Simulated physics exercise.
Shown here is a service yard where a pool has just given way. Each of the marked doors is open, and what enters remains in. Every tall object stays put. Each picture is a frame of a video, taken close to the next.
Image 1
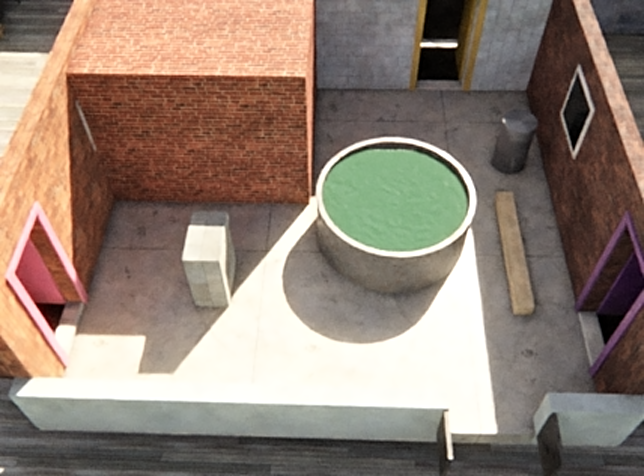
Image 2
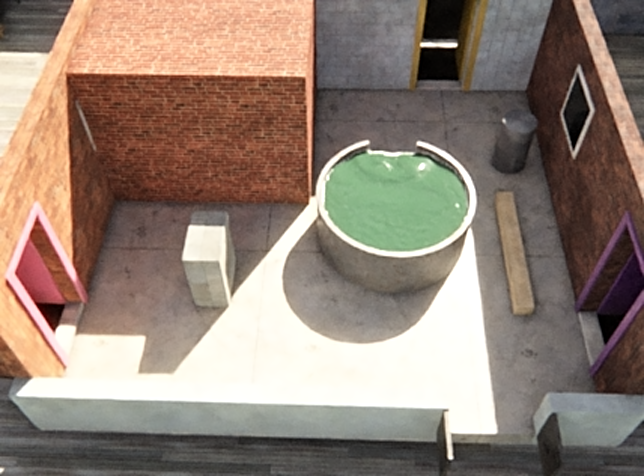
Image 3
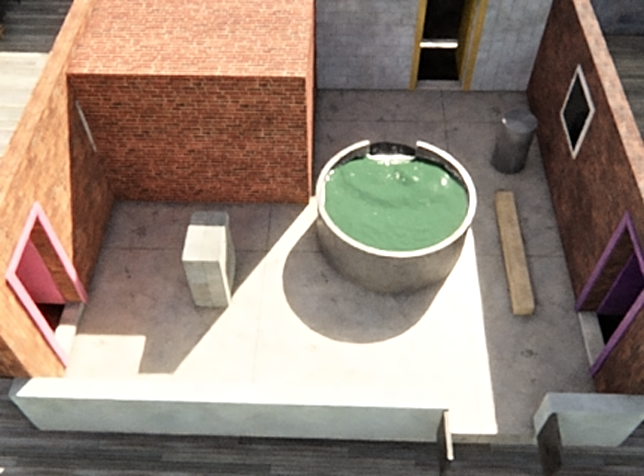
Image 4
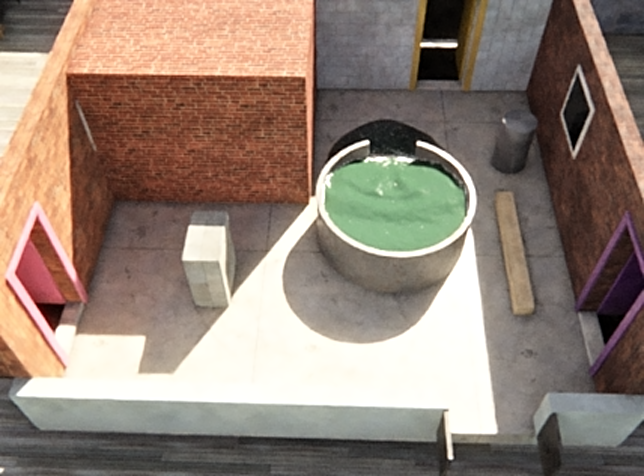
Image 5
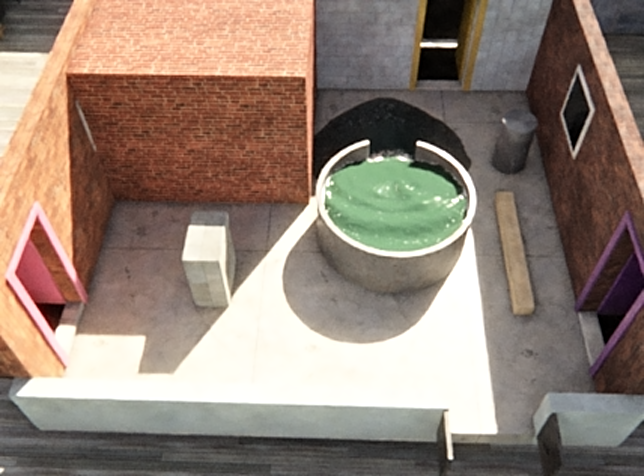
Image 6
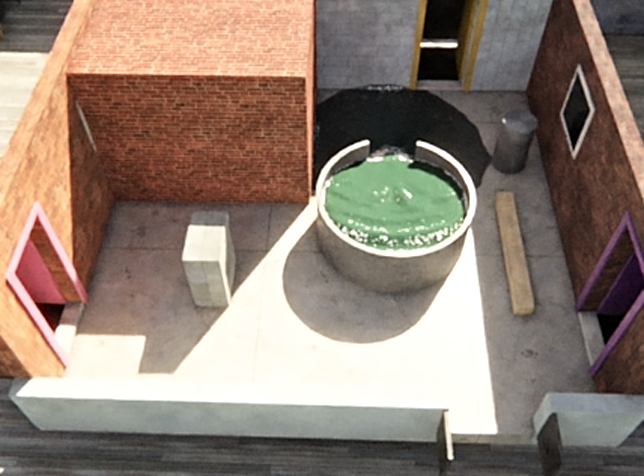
The clip shows a walled yard with a round pool of still green water; a gap opens in the pool's far rim, the water ripples, and a dark wet patch spreads across the paving behind it.
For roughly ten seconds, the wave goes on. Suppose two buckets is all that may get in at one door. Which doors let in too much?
In order: The purple door will keep to two buckets. The pink door will keep to two buckets. The yellow door will go over two buckets.
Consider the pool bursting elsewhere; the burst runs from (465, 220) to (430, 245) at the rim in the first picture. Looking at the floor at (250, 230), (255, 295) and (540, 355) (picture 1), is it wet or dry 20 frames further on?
So that's left bare for the first, left bare for the second and waterlogged for the third.
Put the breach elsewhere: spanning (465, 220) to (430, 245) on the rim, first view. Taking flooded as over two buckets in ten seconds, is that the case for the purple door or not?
In brief, the purple door exceeds the mark.
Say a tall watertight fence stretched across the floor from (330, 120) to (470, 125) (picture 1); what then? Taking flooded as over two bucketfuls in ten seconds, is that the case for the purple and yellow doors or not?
Record: Purple door admits less; yellow door admits more.
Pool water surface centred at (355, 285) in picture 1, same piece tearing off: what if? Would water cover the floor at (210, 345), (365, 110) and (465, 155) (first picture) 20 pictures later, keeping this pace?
In order, the three spots end up untouched, waterlogged and waterlogged.
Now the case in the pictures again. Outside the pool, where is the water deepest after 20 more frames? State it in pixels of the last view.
Roughly (517, 91).
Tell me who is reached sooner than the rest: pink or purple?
The door marked purple.
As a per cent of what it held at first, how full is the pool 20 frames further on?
My reading is roughly 46 in a hundred.
A moment on, water covers 25 % of the floor; the purple door not reached, the pink door not reached, the yellow door over two buckets in.
Next, water covers 25 % of the floor; the purple door not reached, the pink door not reached, the yellow door far over two buckets in.
Then, water covers 30 % of the floor; the purple door not reached, the pink door not reached, the yellow door far over two buckets in.
Later, water covers 50 % of the floor; the purple door wet at the sill, nothing in, the pink door not reached, the yellow door far over two buckets in.
In the end, water covers 80 % of the floor; the purple door wet at the sill, nothing in, the pink door wet at the sill, nothing in, the yellow door far over two buckets in.
